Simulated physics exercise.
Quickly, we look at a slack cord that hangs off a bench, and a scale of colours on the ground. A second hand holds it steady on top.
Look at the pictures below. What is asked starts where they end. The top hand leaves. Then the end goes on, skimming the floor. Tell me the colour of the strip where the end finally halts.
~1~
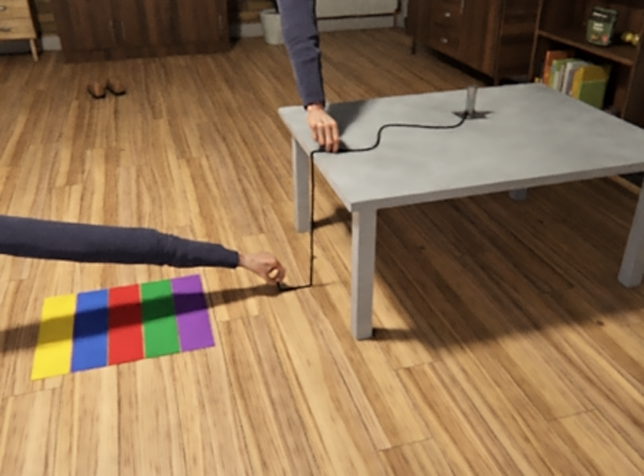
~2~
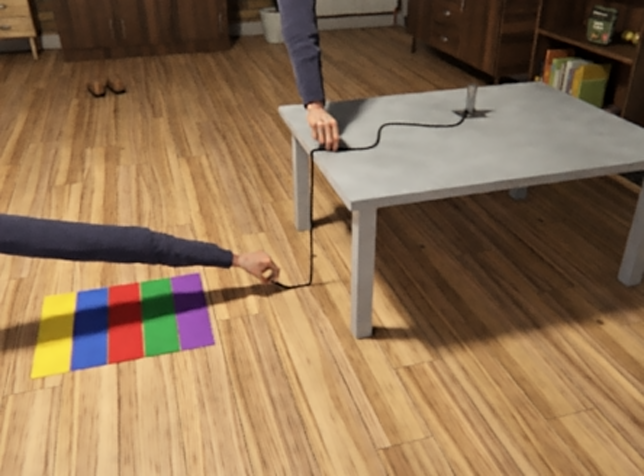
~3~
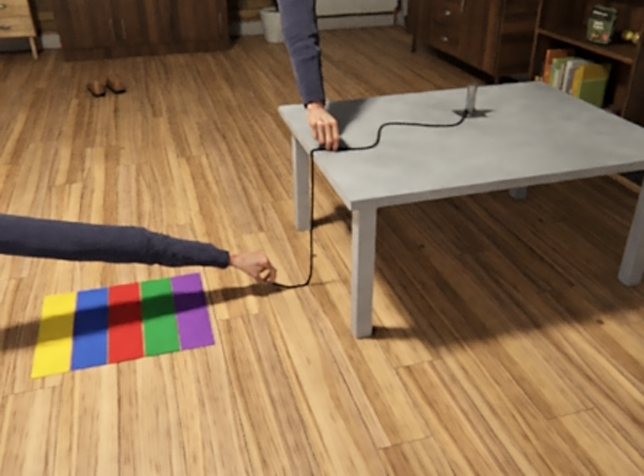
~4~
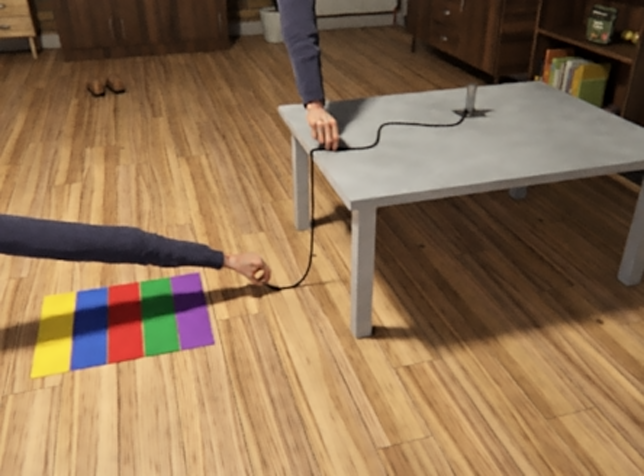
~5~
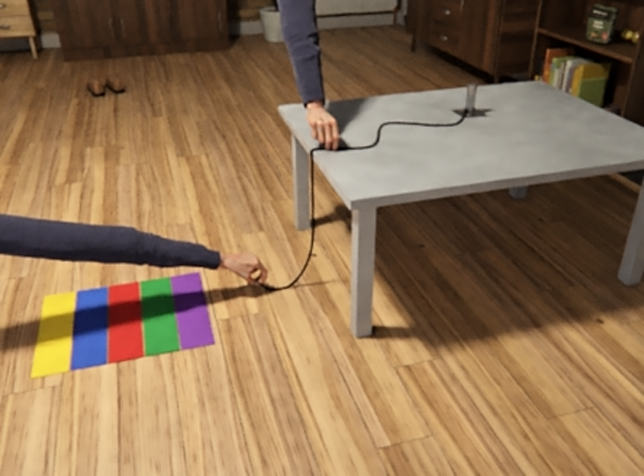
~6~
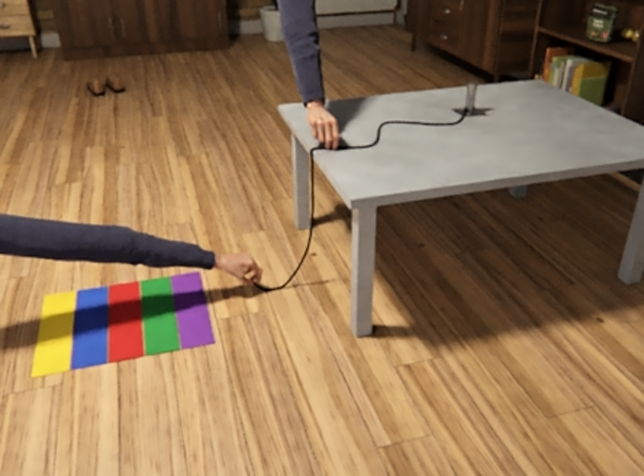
It halts over red.
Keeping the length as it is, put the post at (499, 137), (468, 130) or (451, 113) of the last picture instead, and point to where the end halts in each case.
Around (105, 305), (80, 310) and (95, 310).
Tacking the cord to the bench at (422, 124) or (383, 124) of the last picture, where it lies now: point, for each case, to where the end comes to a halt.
The spots come out as (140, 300) and (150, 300), in that order.
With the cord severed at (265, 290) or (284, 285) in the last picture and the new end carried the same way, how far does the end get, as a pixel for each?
I'd say somewhere near (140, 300) the first time and near (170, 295) the second time.
Early on, end near (176, 296); over purple.
Midway, end near (141, 301); over green.
At the end of the slack, end near (120, 305); over red. It gets as far as the red strip.
